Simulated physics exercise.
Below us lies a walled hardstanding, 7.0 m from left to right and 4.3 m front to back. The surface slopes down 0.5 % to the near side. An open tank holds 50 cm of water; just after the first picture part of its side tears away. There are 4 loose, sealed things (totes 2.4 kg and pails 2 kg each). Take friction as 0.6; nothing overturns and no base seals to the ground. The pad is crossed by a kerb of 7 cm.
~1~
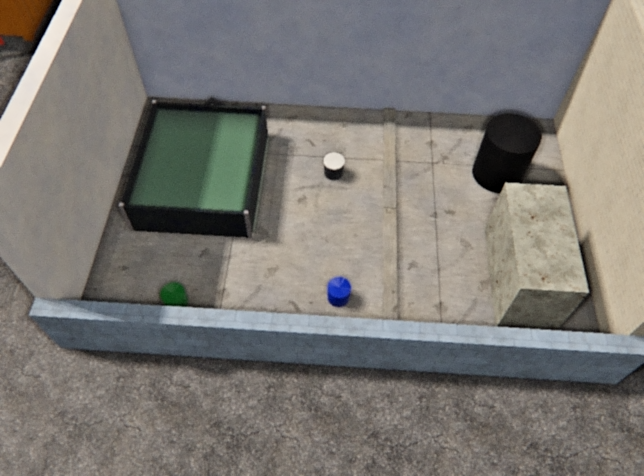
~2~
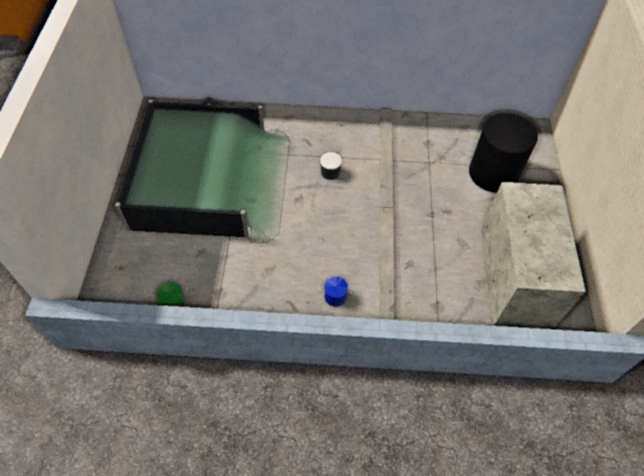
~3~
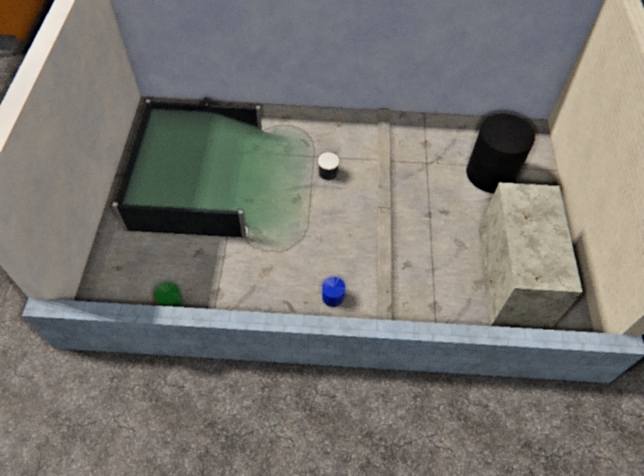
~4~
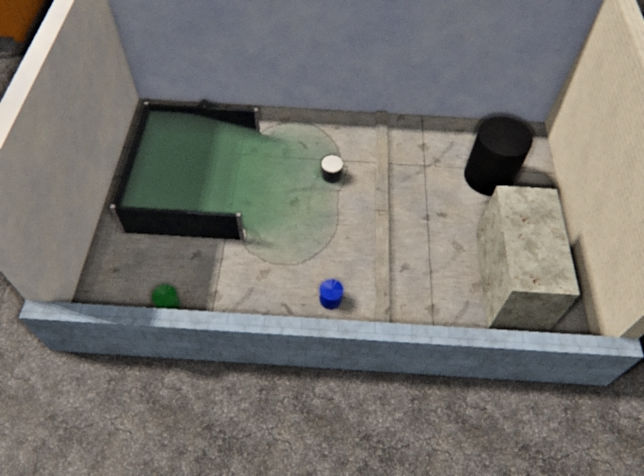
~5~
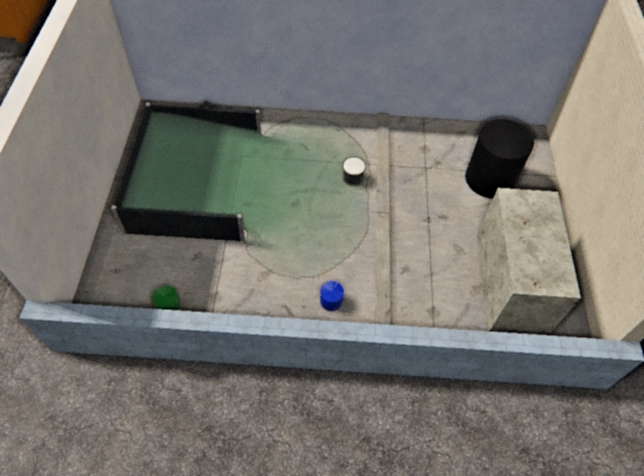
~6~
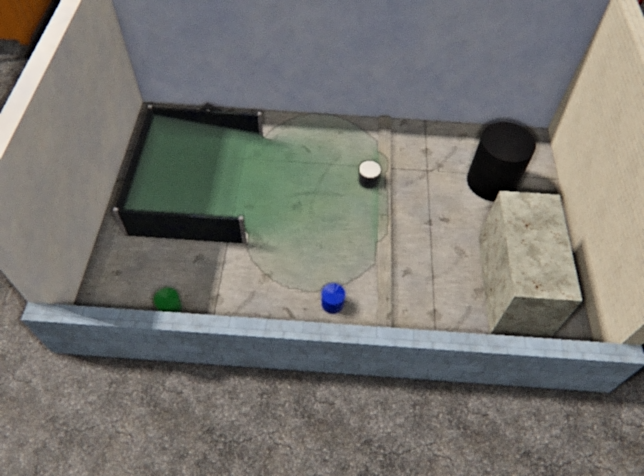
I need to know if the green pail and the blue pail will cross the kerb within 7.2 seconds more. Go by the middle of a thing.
Green pail is held back, blue pail falls short.
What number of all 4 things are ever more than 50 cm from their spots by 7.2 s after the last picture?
That makes 4.
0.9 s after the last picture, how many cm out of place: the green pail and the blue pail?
About 0 and 40 cm.
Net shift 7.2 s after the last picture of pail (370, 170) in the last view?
In turn: 200 cm.
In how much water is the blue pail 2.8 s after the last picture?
Roughly 4 cm.
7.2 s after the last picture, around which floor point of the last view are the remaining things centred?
Near (202, 206).
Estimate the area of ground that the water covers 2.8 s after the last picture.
Roughly 23 m2.
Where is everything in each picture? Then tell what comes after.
The first frame shows the green pail at (172, 293) rests on the ground; the blue pail at (339, 287) rests on the ground; 3.3 m2 under water; 0 of 4 have shifted.
The second frame shows the green pail at (169, 293), on the bottom; the blue pail at (336, 287), on the bottom; 4.2 m2 under water; 0 of 4 have shifted.
The third frame shows the green pail at (167, 293) rests on the ground; the blue pail at (334, 287), on the bottom; water covers 5.4 m2; 0 of 4 have shifted.
The fourth frame shows the green pail at (164, 295), on the bottom; the blue pail at (331, 289) rests on the ground; water covers 6.6 m2; 1 of 4 have shifted.
The fifth frame shows the green pail at (165, 296) rests on the ground; the blue pail at (332, 291), on the bottom; water covers 8.0 m2; 1 of 4 have shifted.
The sixth frame shows the green pail at (166, 298) rests on the ground; the blue pail at (333, 294), on the bottom; water covers 9.3 m2; 1 of 4 have shifted.
Then, 0.9 s after the last picture the green pail is near (166, 298), 0.0 m from its start, aground; the blue pail is near (347, 315), 0.4 m from its start, aground; 1 of 4 are over the mark; 1 afloat.
Then, 2.8 s after the last picture the green pail is near (166, 298), 0.0 m from its start, aground; the blue pail is near (266, 310), 0.9 m from its start, afloat; 1 of 4 are over the mark; 2 afloat.
Then, 4.8 s after the last picture the green pail is near (122, 284), 0.7 m from its start, aground; the blue pail is near (131, 260), 2.8 m from its start, aground; 1 of 4 are over the mark; 1 afloat.
Then, 7.2 s after the last picture the green pail is near (96, 242), 1.4 m from its start, afloat; the blue pail is near (107, 224), 3.4 m from its start, afloat; 1 of 4 are over the mark; 4 afloat.
